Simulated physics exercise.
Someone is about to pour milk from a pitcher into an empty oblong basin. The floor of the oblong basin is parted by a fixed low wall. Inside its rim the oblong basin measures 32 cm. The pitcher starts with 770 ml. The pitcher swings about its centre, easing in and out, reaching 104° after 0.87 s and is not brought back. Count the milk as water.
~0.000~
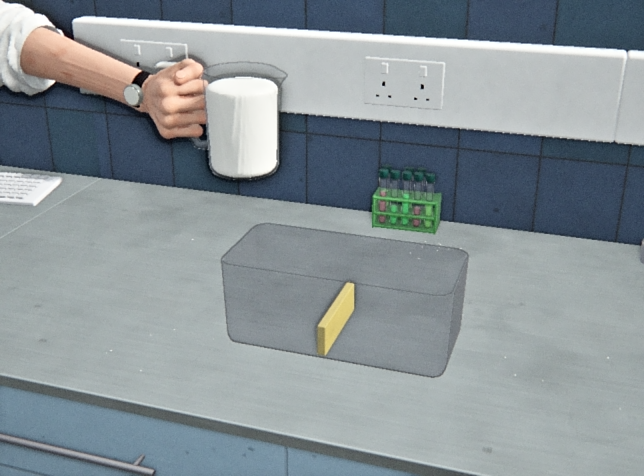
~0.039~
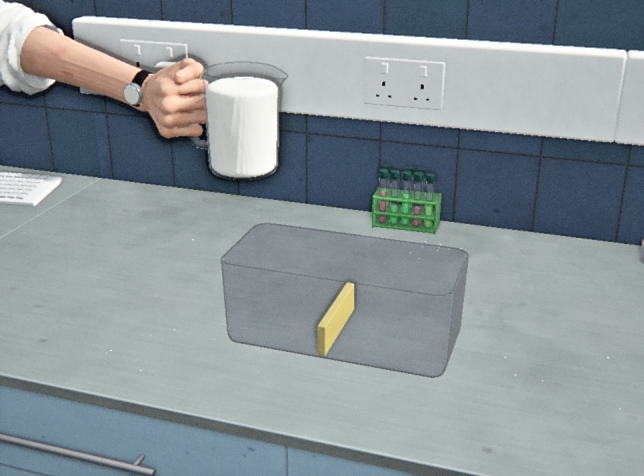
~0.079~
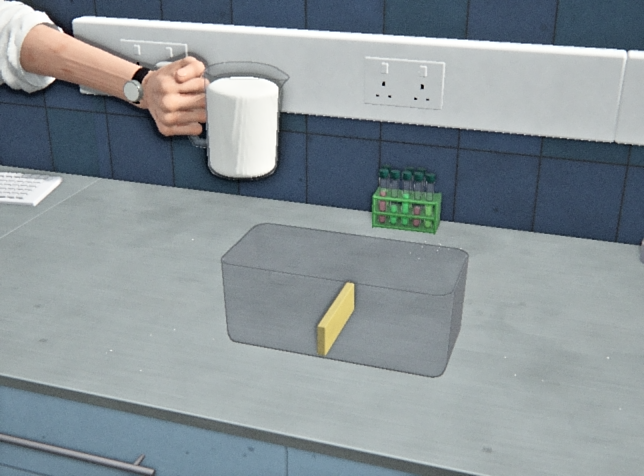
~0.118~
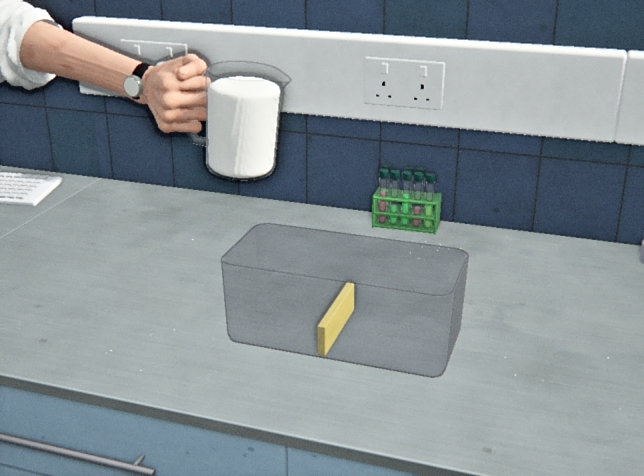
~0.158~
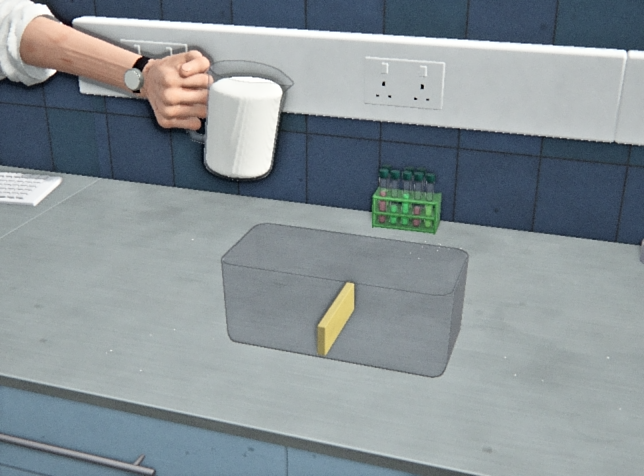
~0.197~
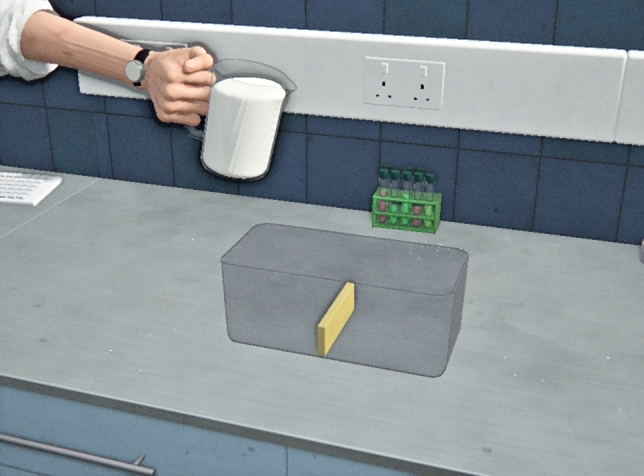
A hand at the upper left, with a wristwatch and white sleeve, holds a clear pitcher of white milk upright, then tilts it slightly to the right, slowly at first and then faster. Below on a grey counter sit a transparent grey oblong basin with a low yellow wall inside and a green rack of tubes. The fixed, slightly raised view shows blue tiles, white sockets and blue cabinets.
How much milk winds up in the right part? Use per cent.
The far part has some 90 per cent.
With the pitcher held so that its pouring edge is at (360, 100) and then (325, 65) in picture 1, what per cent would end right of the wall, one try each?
First 90, then 90 per cent.
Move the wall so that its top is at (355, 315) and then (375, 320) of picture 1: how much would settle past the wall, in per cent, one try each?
In turn about 55 and 15 per cent.
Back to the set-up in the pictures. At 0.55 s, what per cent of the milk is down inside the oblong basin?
Near 1 in a hundred.
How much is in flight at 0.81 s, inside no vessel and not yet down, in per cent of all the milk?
Some 26 per cent.
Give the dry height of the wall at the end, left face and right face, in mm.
Left about 44 mm, right about 16 mm.
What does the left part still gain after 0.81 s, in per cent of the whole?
About 7 per cent.
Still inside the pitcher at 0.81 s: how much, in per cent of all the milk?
Some 34 per cent.
By 0.55 s the tilt is 73° and 83 per cent is still to pour, 0 is left of the wall and 1 right of it.
By 0.81 s the tilt is 103° and 34 per cent is still to pour, 1 is left of the wall and 38 right of it.
By 1.08 s the tilt is 104° and 5 per cent is still to pour, 3 is left of the wall and 84 right of it.
By 1.37 s the tilt is 104° and 0 per cent is still to pour, 6 is left of the wall and 92 right of it.
At rest 8 per cent lies left of the wall, 90 right of it and 1 outside.
